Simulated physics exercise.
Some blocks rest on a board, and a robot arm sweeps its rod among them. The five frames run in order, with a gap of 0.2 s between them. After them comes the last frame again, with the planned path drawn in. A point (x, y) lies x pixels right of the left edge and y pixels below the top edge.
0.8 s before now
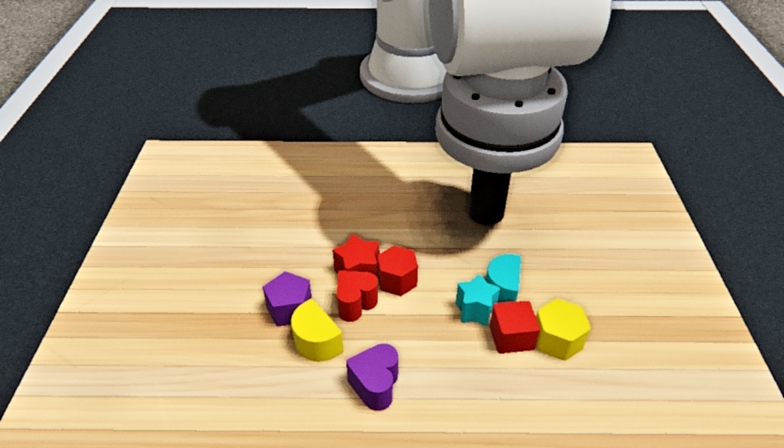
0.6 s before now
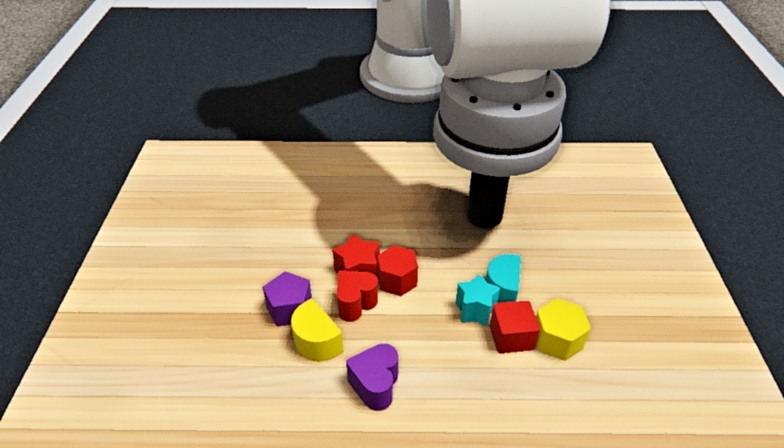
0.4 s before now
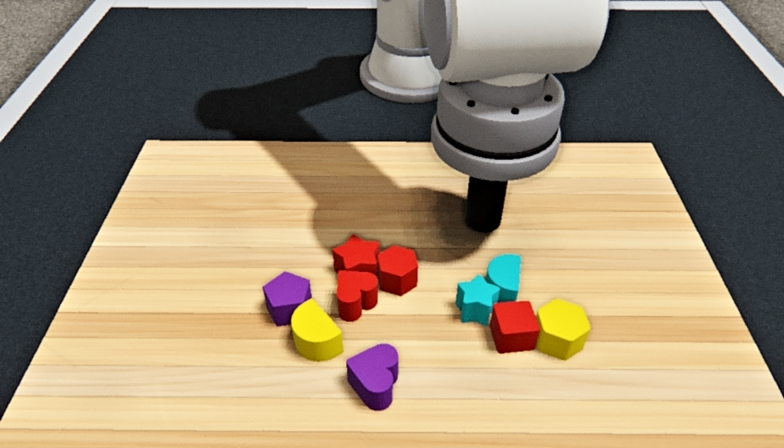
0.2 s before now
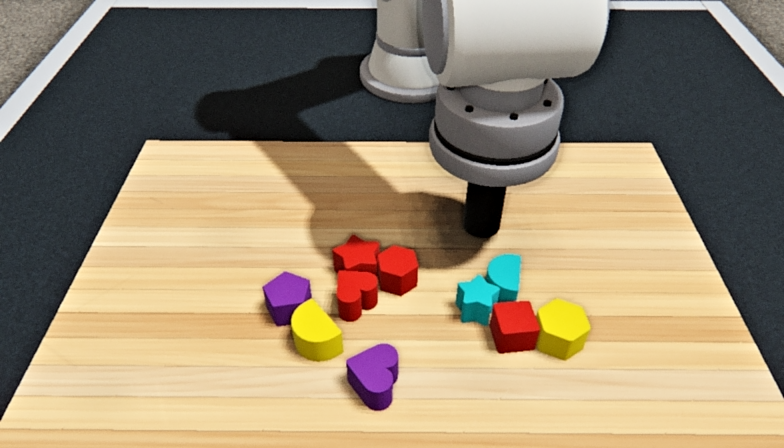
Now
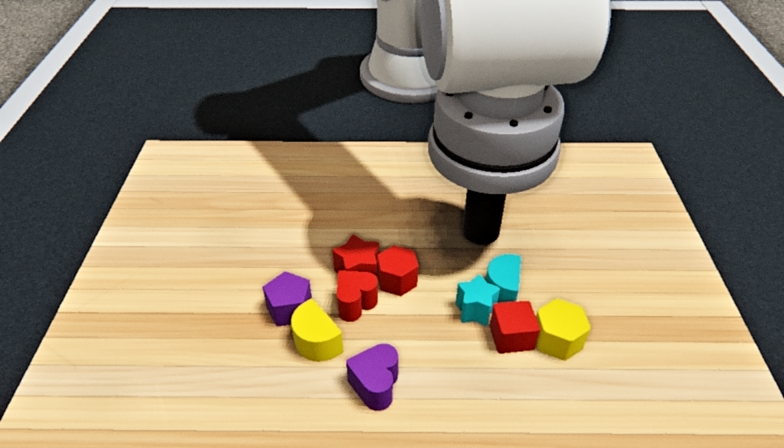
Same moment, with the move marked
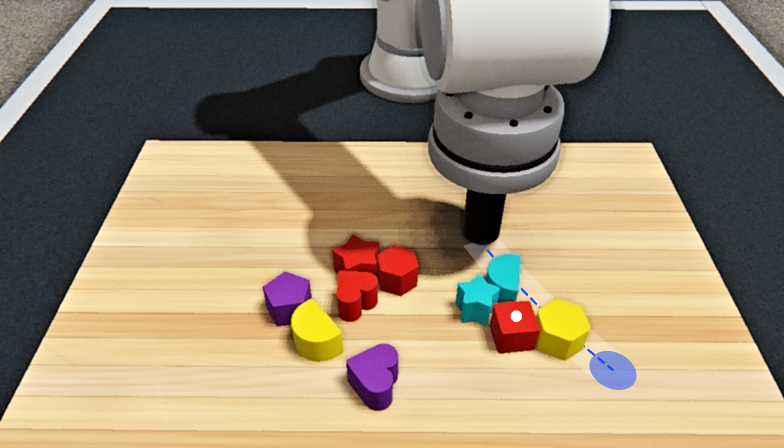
A robot arm's black rod hangs over a pale wooden board on a dark surface, seen from above and in front by a still camera. Red blocks cluster near the centre, with purple and yellow ones to the left and below, and turquoise, red and yellow ones to the right. The rod edges slightly toward the viewer and a touch left, while every block stays still.
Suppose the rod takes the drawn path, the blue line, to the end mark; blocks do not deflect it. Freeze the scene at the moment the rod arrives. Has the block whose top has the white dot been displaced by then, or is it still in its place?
The block whose top has the white dot changes place.
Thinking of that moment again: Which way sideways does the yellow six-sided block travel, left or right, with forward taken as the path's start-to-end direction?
It shifts to the right.
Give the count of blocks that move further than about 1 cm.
Three or more blocks.
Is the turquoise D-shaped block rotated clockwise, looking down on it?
The answer is yes.
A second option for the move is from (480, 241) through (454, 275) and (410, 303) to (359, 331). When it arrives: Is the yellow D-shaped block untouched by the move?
The answer is yes.
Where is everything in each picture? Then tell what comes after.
The first frame shows rod's lower end (486, 214); turquoise star block (478, 290); turquoise D-shaped block (506, 270); red square (516, 316); yellow six-sided block (564, 318).
The second frame shows rod (484, 217); blocks still.
The third frame shows rod (483, 221); blocks still.
The fourth frame shows rod (481, 226); blocks still.
The fifth frame shows rod (481, 232); turquoise star block (478, 290); turquoise D-shaped block (506, 270); red square (516, 316); yellow six-sided block (564, 318).
Drawn move, from (480, 241) over (534, 302) to (613, 370); the dot is on the red square.
The first path, step by step. One third of the way, rod (516, 273); turquoise star block (477, 293), turned 20° clockwise; turquoise D-shaped block (519, 293), turned 15° clockwise; red square (517, 330), turned 15° clockwise.
Two thirds of the way, rod (561, 316); turquoise star block (477, 293), turned 20° clockwise; turquoise D-shaped block (535, 328), turned 60° clockwise; red square (505, 359), turned 45° clockwise; yellow six-sided block (588, 346), turned 25° anticlockwise.
At the end, rod (616, 362); turquoise star block (477, 293), turned 20° clockwise; turquoise D-shaped block (535, 328), turned 60° clockwise; red square (504, 359), turned 45° clockwise; yellow six-sided block (612, 389).
